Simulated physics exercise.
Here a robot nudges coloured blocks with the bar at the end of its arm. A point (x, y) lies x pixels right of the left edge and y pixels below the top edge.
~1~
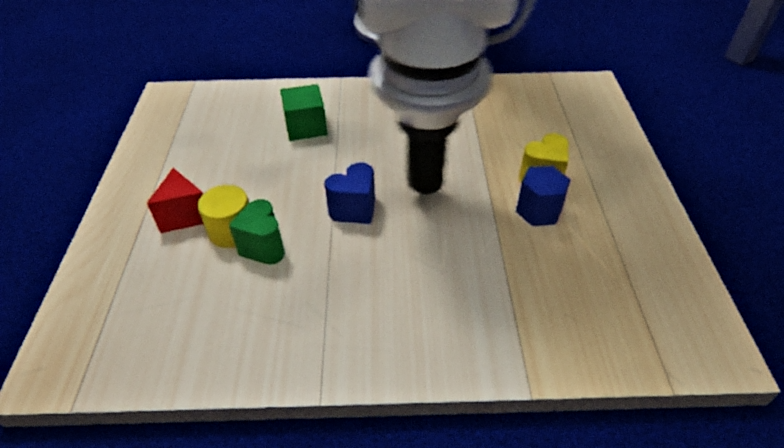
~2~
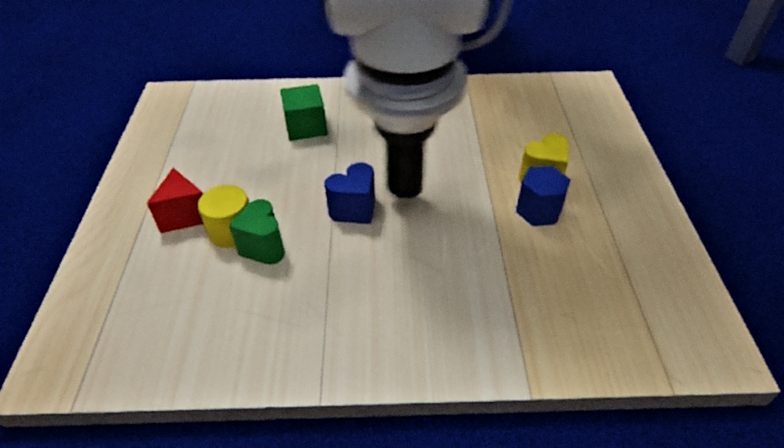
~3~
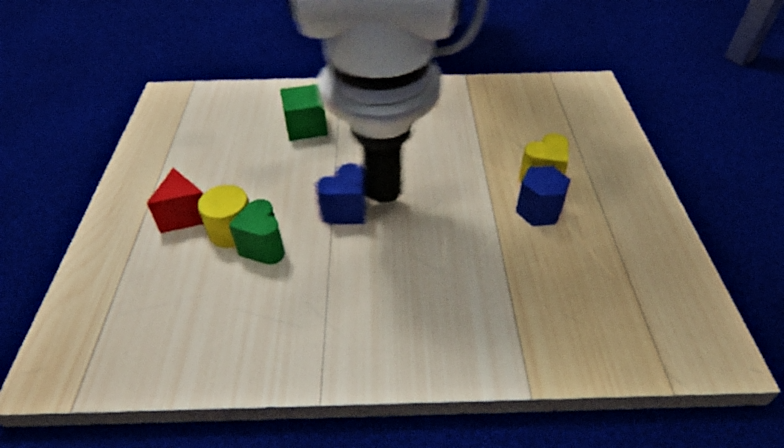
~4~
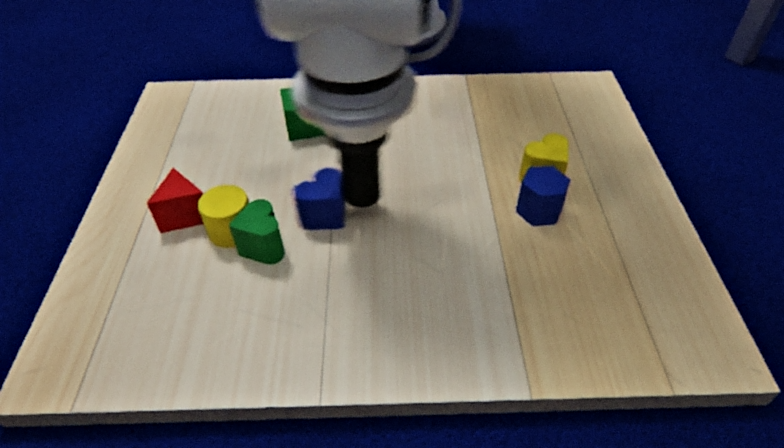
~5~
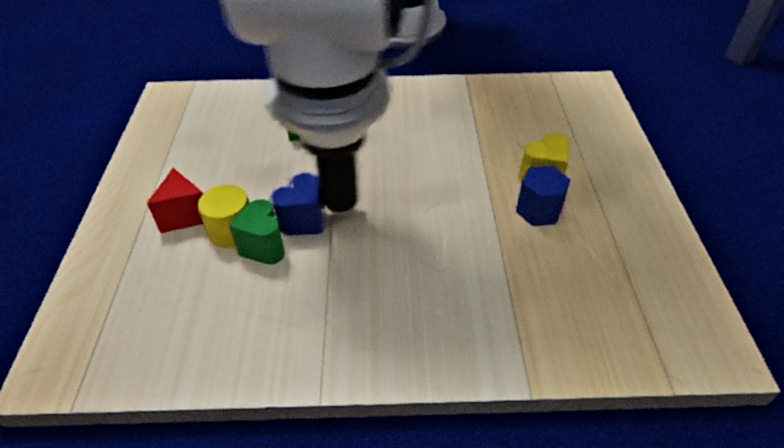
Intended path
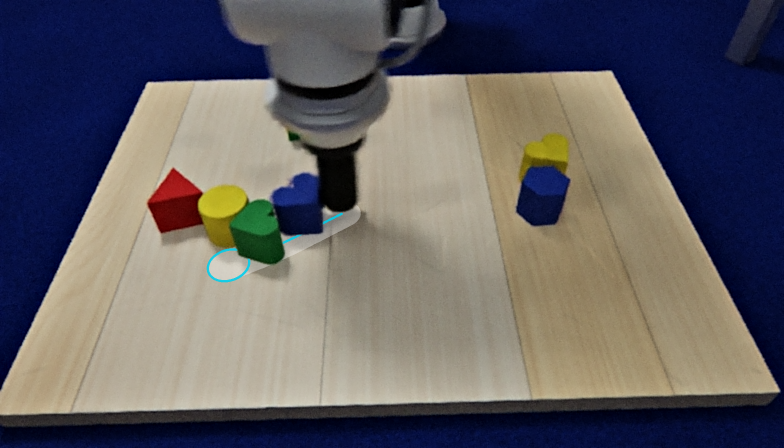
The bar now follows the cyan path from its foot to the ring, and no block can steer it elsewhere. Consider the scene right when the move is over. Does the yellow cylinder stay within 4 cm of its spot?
No, I don't think so.
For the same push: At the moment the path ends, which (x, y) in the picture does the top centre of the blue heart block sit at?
By then it is at (174, 235).
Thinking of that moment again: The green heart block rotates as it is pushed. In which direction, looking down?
It ends up turned anticlockwise.
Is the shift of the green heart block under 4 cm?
No
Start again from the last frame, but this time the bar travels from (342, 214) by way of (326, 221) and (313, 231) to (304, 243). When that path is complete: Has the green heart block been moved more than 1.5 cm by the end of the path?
Yes - that is the case.
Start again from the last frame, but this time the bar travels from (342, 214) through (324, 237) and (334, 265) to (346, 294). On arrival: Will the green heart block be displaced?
Yes, it checks out.
The drawn path runs from (342, 214) through (289, 240) to (229, 265).
What follows on the original path. One third of the way, bar (304, 217); red three-sided block (172, 185); yellow cylinder (205, 203); green heart block (240, 232), turned 55° anticlockwise; blue heart block (259, 202), turned 15° clockwise.
Two thirds of the way, bar (265, 235); red three-sided block (170, 183); yellow cylinder (172, 211); green heart block (222, 249), turned 75° anticlockwise; blue heart block (218, 219).
At the end, bar (224, 251); red three-sided block (168, 182); yellow cylinder (149, 214); green heart block (190, 271), turned 100° anticlockwise; blue heart block (174, 235).
